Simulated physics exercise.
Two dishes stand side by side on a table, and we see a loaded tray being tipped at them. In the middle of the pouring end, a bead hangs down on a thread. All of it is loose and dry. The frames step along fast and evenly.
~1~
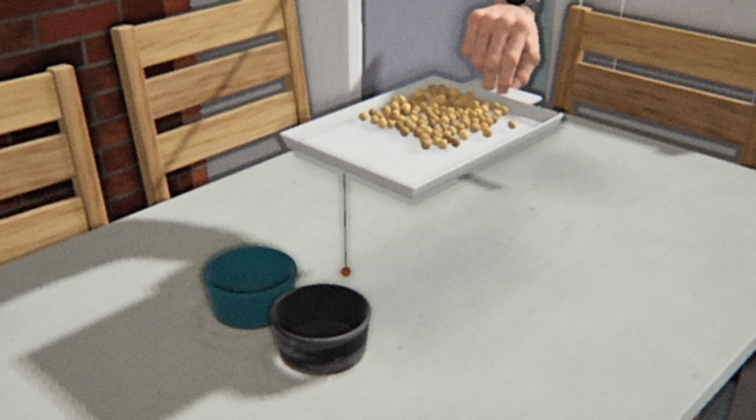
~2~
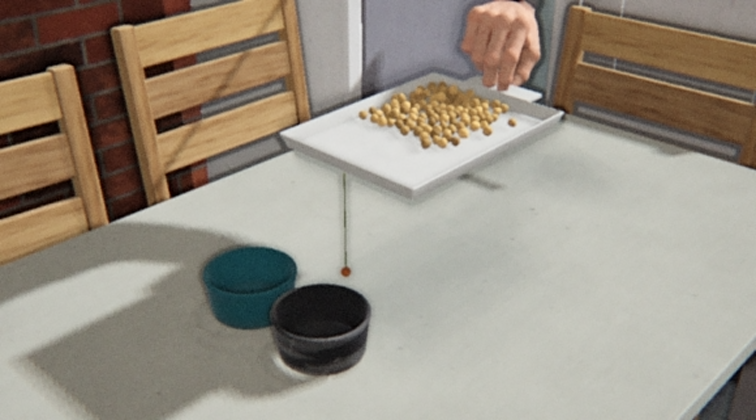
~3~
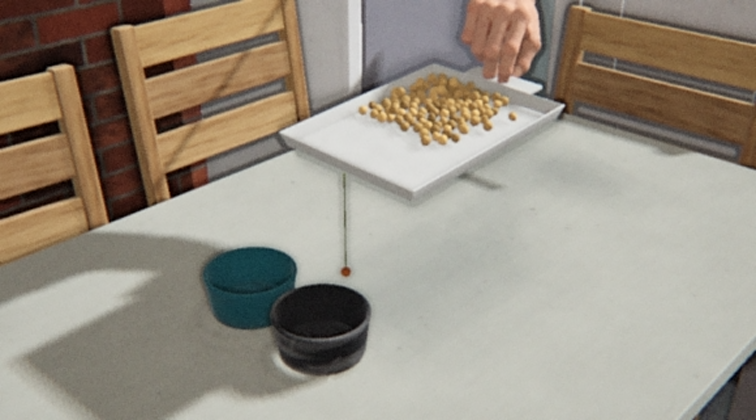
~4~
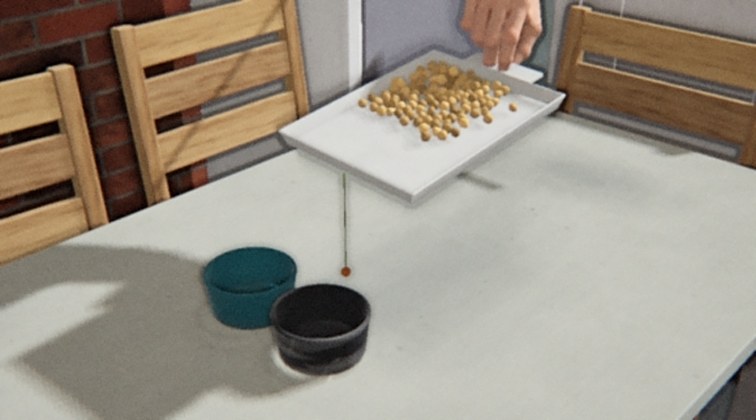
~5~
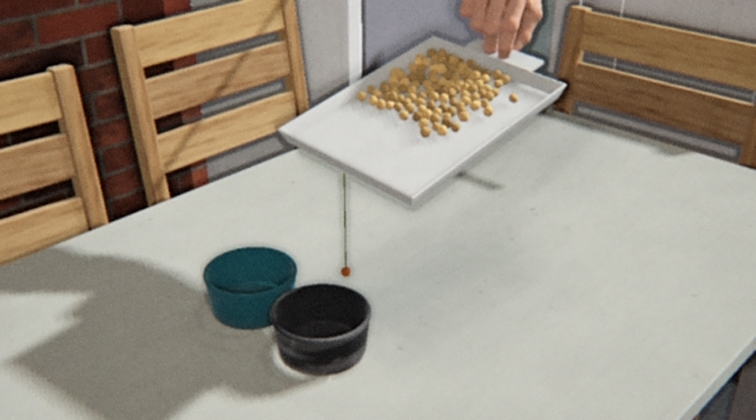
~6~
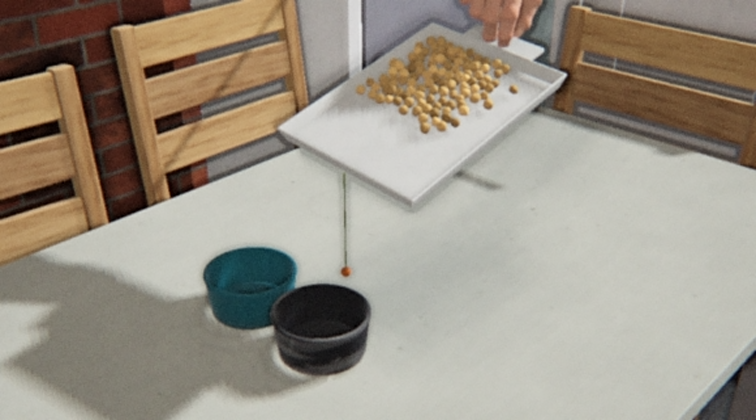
At a pale table with wooden chairs around it, a hand holds a white tray of dried chickpeas near a teal dish and a black dish, a bead hanging on a thread below. The hand shifts, then the tray's far side gradually rises, tilting its near edge lowest at the right corner, while the dishes stay still.
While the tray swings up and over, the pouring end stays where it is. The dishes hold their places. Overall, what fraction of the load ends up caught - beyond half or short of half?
Short of half.
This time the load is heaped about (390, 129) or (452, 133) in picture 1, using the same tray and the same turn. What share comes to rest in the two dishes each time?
Roughly 40 per cent, and 20 per cent.
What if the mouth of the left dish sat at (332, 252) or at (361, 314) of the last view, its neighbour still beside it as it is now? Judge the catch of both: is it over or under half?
Result - try one, below the halfway mark; try two, past the halfway mark.
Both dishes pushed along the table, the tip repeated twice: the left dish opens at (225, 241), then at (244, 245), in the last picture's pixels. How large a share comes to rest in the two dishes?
You'd get near 0 per cent and afterwards near 0 per cent.
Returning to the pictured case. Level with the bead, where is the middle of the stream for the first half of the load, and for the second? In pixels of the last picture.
For the early half I get (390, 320), and for the late half (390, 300).
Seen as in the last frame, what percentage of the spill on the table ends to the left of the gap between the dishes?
I'd put it at close to 0 per cent.
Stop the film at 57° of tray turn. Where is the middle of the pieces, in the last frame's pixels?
(392, 185).
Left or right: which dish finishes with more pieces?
Result: The right of the two takes it.
Shortly afterwards, tray tipped steeply; near two thirds on the tray; only a few in the right dish; a little outside both; near a quarter in the air.
Next, tray tipped right over; near half on the tray; a little in the right dish; near a third outside both; a little in the air.
Some moments later, tray tipped past a quarter turn; near a quarter in the right dish; near two thirds outside both.
In the end, tray tipped past a quarter turn; near a quarter in the right dish; none at all in the left dish; near two thirds outside both.
